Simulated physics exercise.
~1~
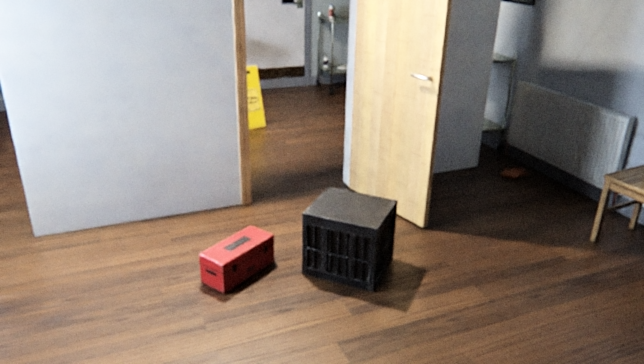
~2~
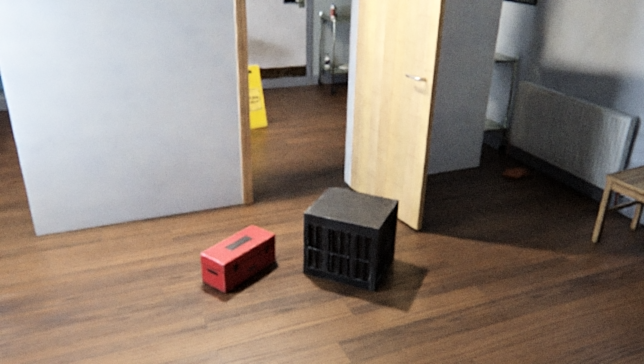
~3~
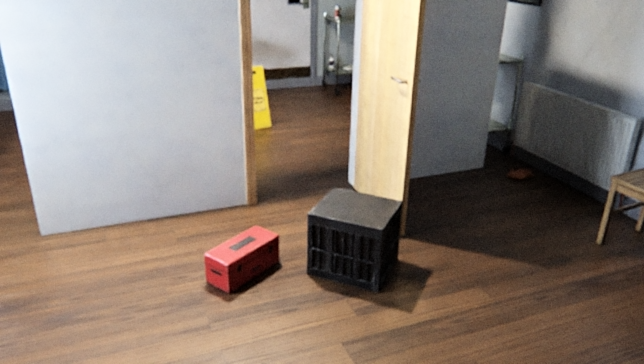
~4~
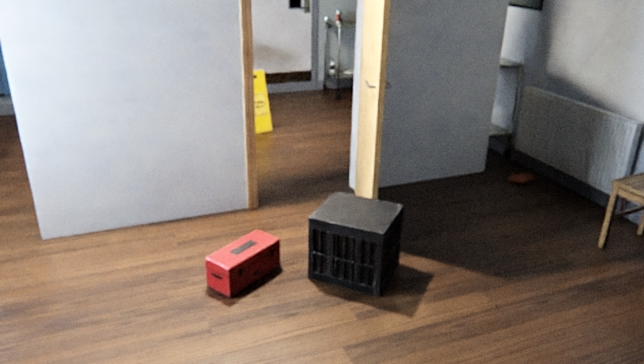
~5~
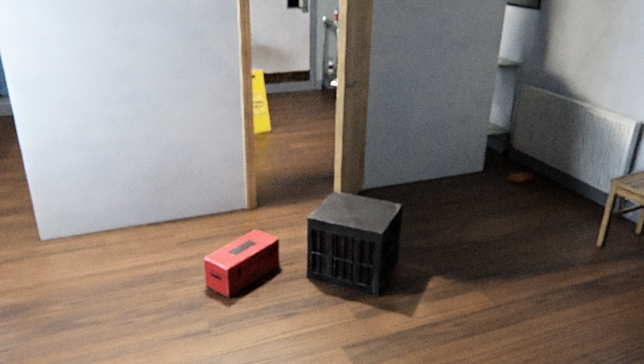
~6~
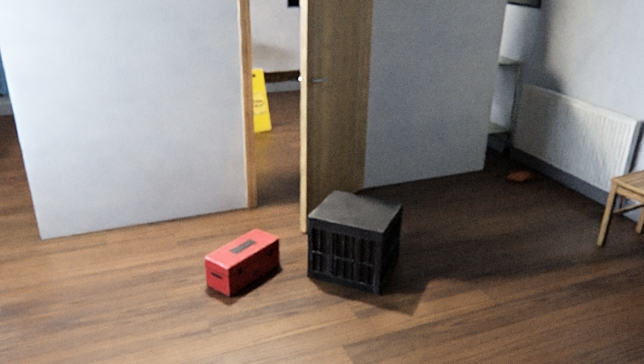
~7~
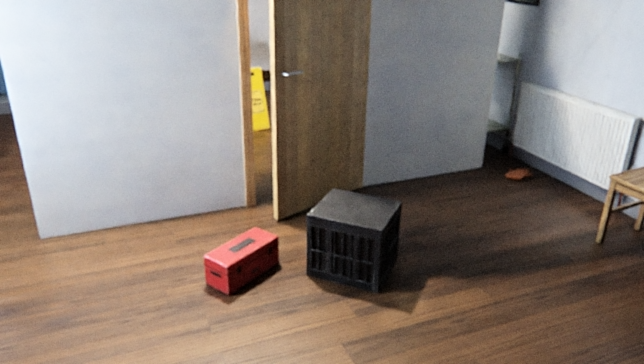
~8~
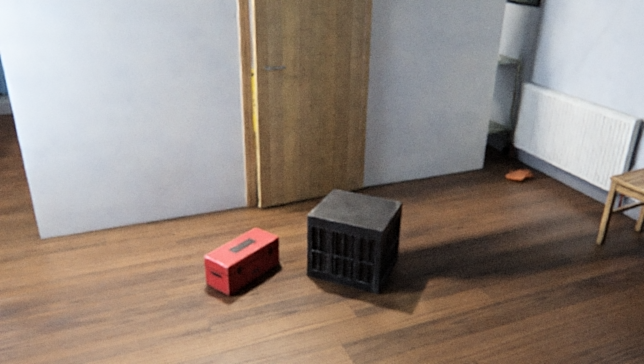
The clip shows a wooden door standing wide open in a partition wall, with a red toolbox and a black chest on the floor in front. The door swings steadily leftward past them until it sits closed in the doorway, while both objects stay put.
